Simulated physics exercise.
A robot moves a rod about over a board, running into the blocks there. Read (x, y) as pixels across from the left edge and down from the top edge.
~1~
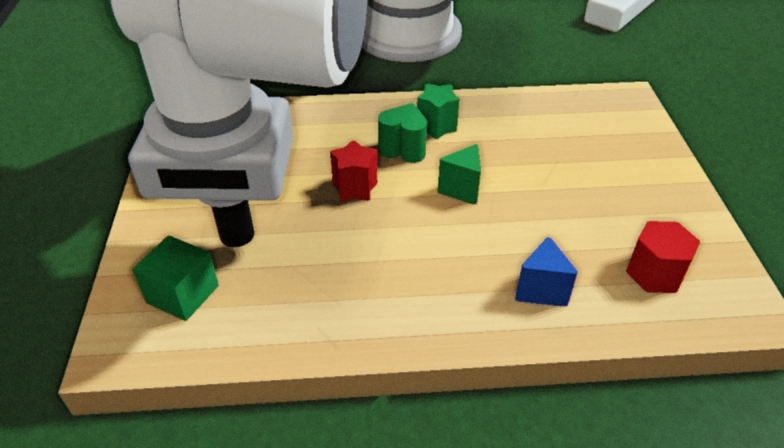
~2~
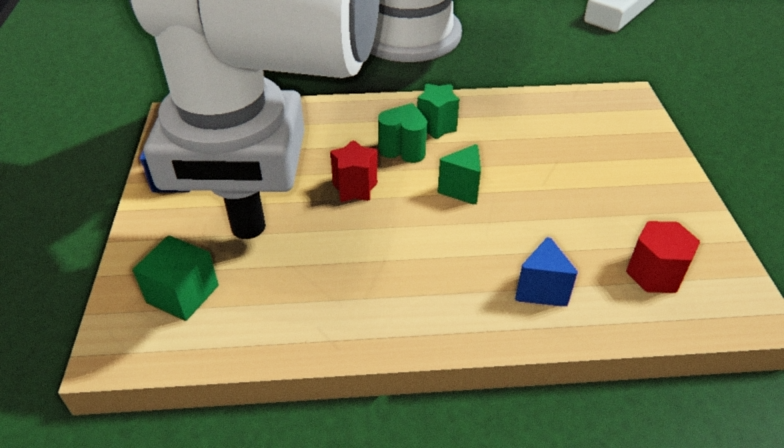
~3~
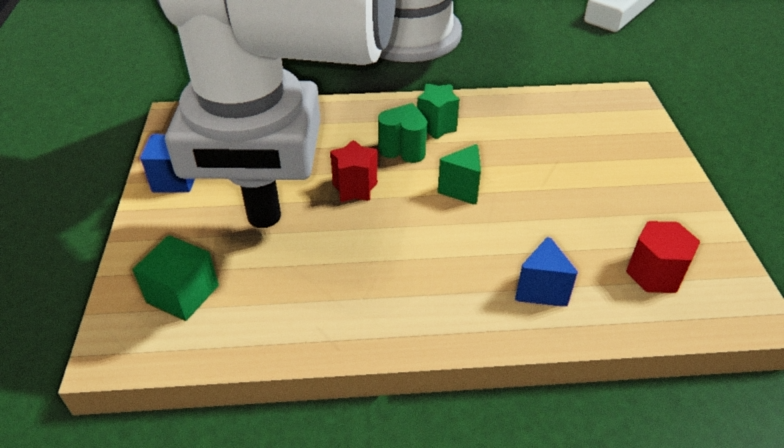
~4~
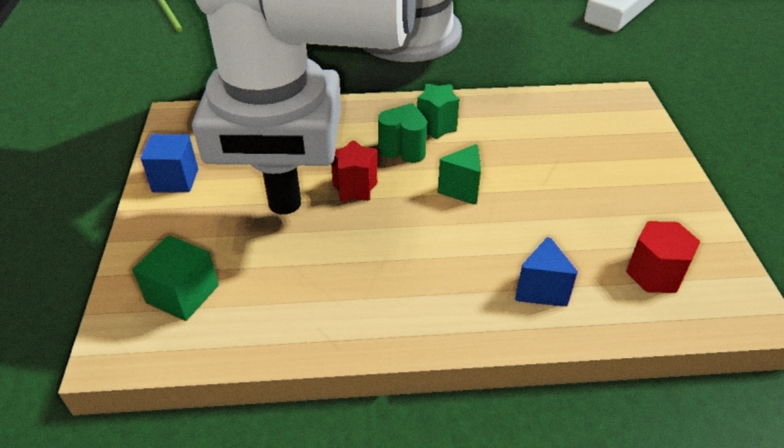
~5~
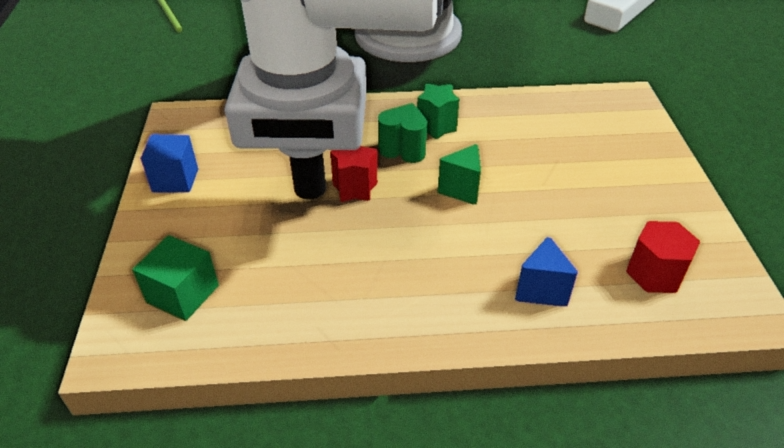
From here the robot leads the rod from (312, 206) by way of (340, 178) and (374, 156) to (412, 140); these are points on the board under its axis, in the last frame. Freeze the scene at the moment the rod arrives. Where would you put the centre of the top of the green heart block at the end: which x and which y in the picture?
Most likely (449, 110).
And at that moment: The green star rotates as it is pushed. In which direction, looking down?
It spins anti-clockwise.
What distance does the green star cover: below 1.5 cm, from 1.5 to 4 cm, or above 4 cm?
From 1.5 to 4 cm.
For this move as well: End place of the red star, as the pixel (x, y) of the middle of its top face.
The centre of its top will be at (381, 146).
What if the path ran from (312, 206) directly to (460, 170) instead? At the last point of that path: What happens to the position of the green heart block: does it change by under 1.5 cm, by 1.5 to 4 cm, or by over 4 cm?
My estimate: In the 1.5 to 4 cm range.
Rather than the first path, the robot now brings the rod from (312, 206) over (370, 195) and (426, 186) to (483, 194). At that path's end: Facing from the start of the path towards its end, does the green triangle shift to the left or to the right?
Moves right.
What follows on the original path. One third of the way, rod at (339, 161); red star at (370, 149), turned 35° clockwise.
Two thirds of the way, rod at (374, 139); red star at (381, 146), turned 75° clockwise; green heart block at (411, 115).
At the end, rod at (413, 124); red star at (381, 146), turned 75° clockwise; green heart block at (449, 110), turned 50° clockwise; green star at (452, 89), turned 25° anticlockwise.
